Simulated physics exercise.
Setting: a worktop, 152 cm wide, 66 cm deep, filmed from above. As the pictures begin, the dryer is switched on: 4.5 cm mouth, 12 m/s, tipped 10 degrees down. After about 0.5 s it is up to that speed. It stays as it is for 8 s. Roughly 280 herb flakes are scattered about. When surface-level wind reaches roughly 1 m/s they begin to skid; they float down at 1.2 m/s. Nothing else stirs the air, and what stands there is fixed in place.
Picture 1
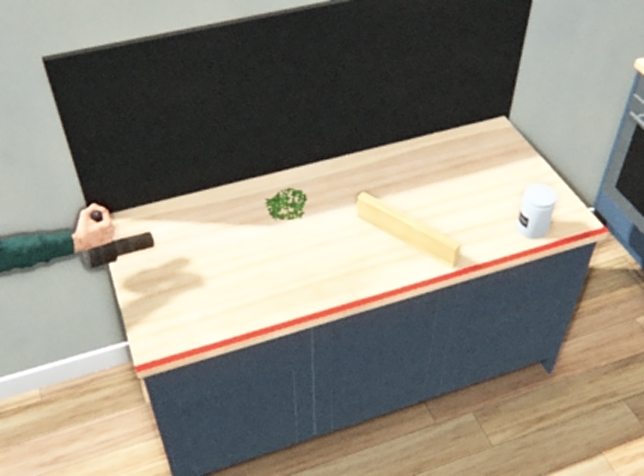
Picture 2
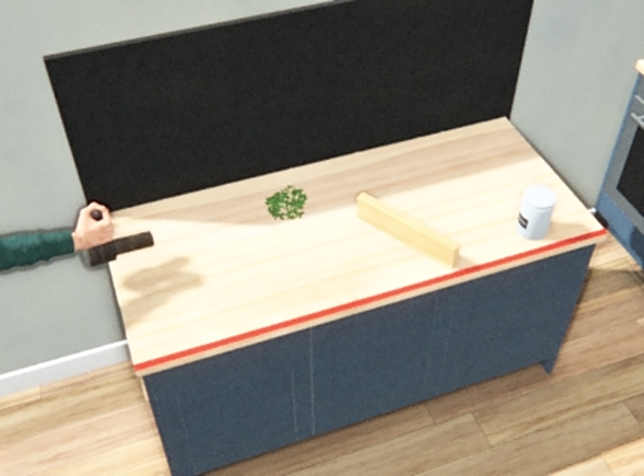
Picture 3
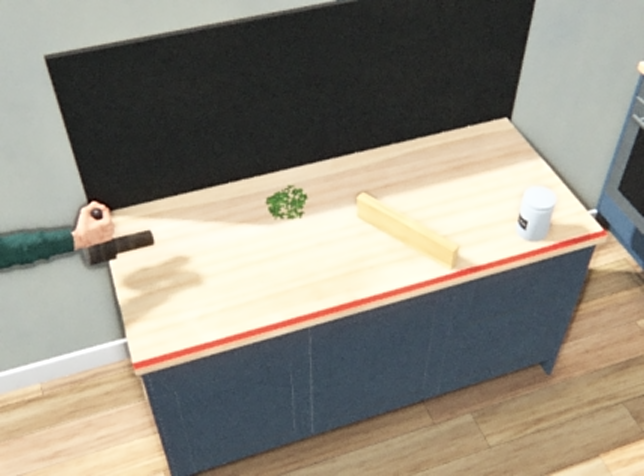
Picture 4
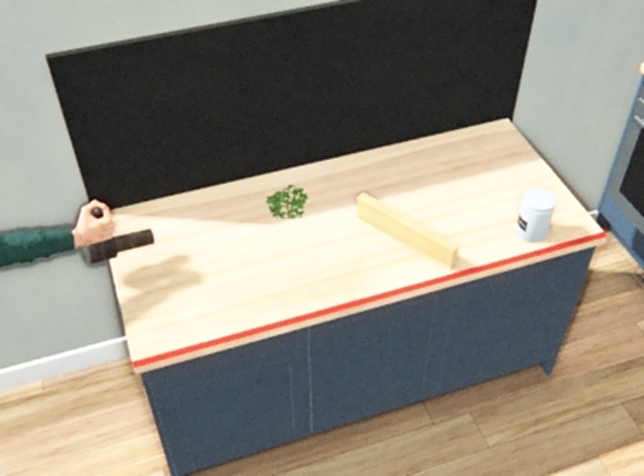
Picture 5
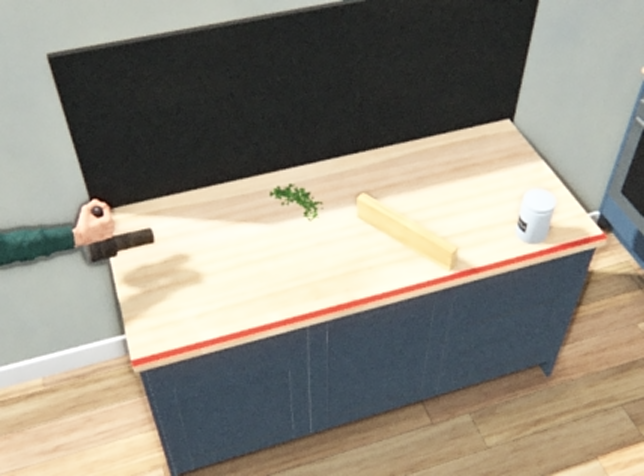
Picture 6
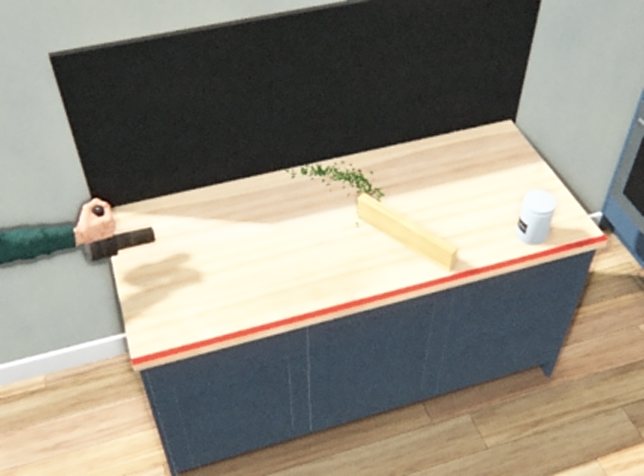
Green flakes lie still on a wooden counter, then scatter rightward while a hand holds a dryer.
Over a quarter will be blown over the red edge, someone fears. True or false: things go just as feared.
False.
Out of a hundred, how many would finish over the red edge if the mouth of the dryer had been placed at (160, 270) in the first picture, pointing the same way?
It would come out near 0 in a hundred.
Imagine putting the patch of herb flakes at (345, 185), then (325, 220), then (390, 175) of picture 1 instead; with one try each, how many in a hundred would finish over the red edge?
In turn: 0 per cent, 1 per cent, 0 per cent.
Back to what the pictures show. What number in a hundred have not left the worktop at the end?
Roughly 10 in a hundred.
Then, 1.2 s after the last picture, 0 % are over the red edge; the middle of those still in play is near (477, 203); 81 % have settled or left.
Then, 2.1 s after the last picture, 0 % are over the red edge; 89 % have settled or left.
Then, 4.0 s after the last picture, 0 % are over the red edge; 91 % have settled or left.
Then, 7.6 s after the last picture, at the end, 0 % are over the red edge.
